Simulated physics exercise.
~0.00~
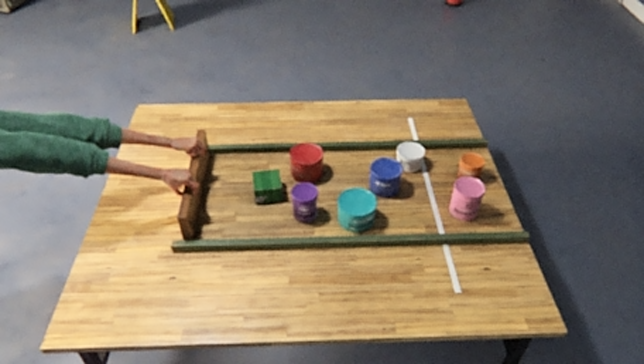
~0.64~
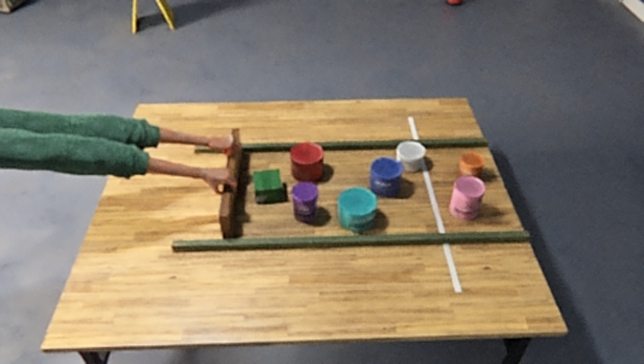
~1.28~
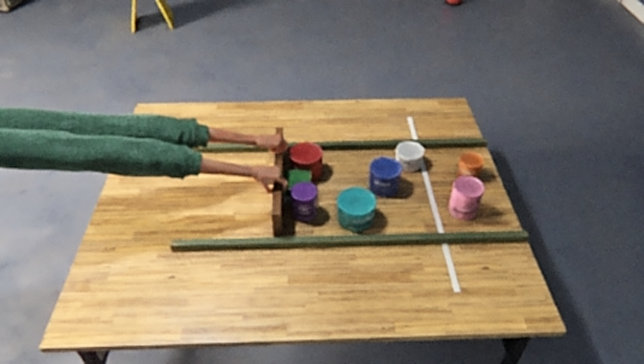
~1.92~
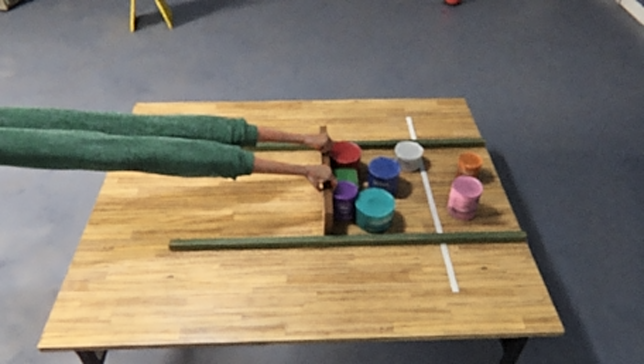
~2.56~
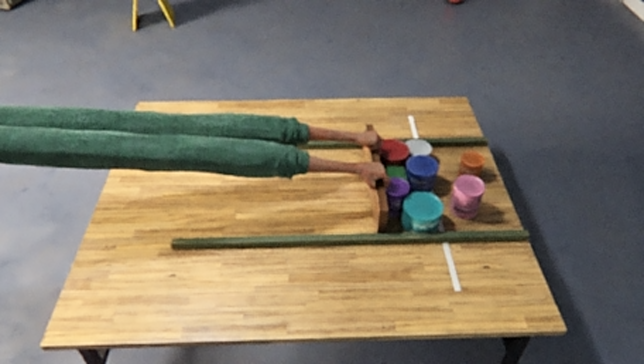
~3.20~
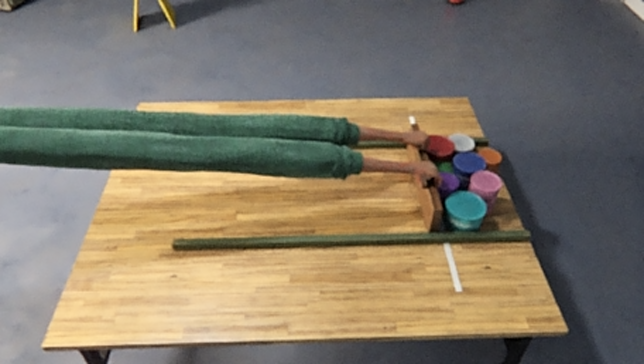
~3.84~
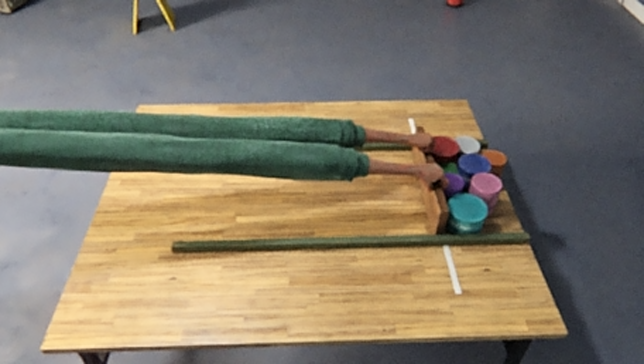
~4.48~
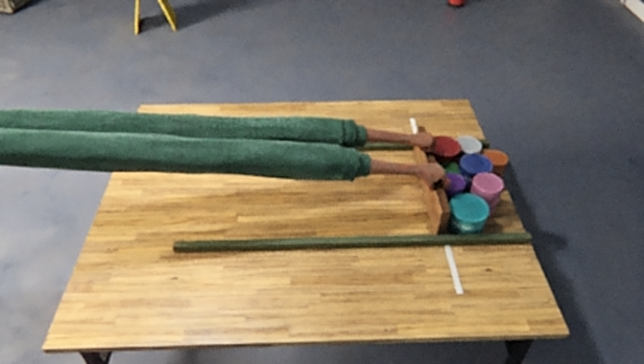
At first, two green-sleeved arms hold an upright wooden plank at the left of a tabletop, facing a scatter of colourful pails and a green box between two green rails. The hands push the plank right, and it reaches the green box, shoving it along toward the red and purple pails. Those pails begin sliding too, and the turquoise, blue and white ones join the growing cluster. The bunch crosses the white tape and closes up with the pink and orange pails near the right edge. The plank stops around the tape, with everything crowded together still on the table.
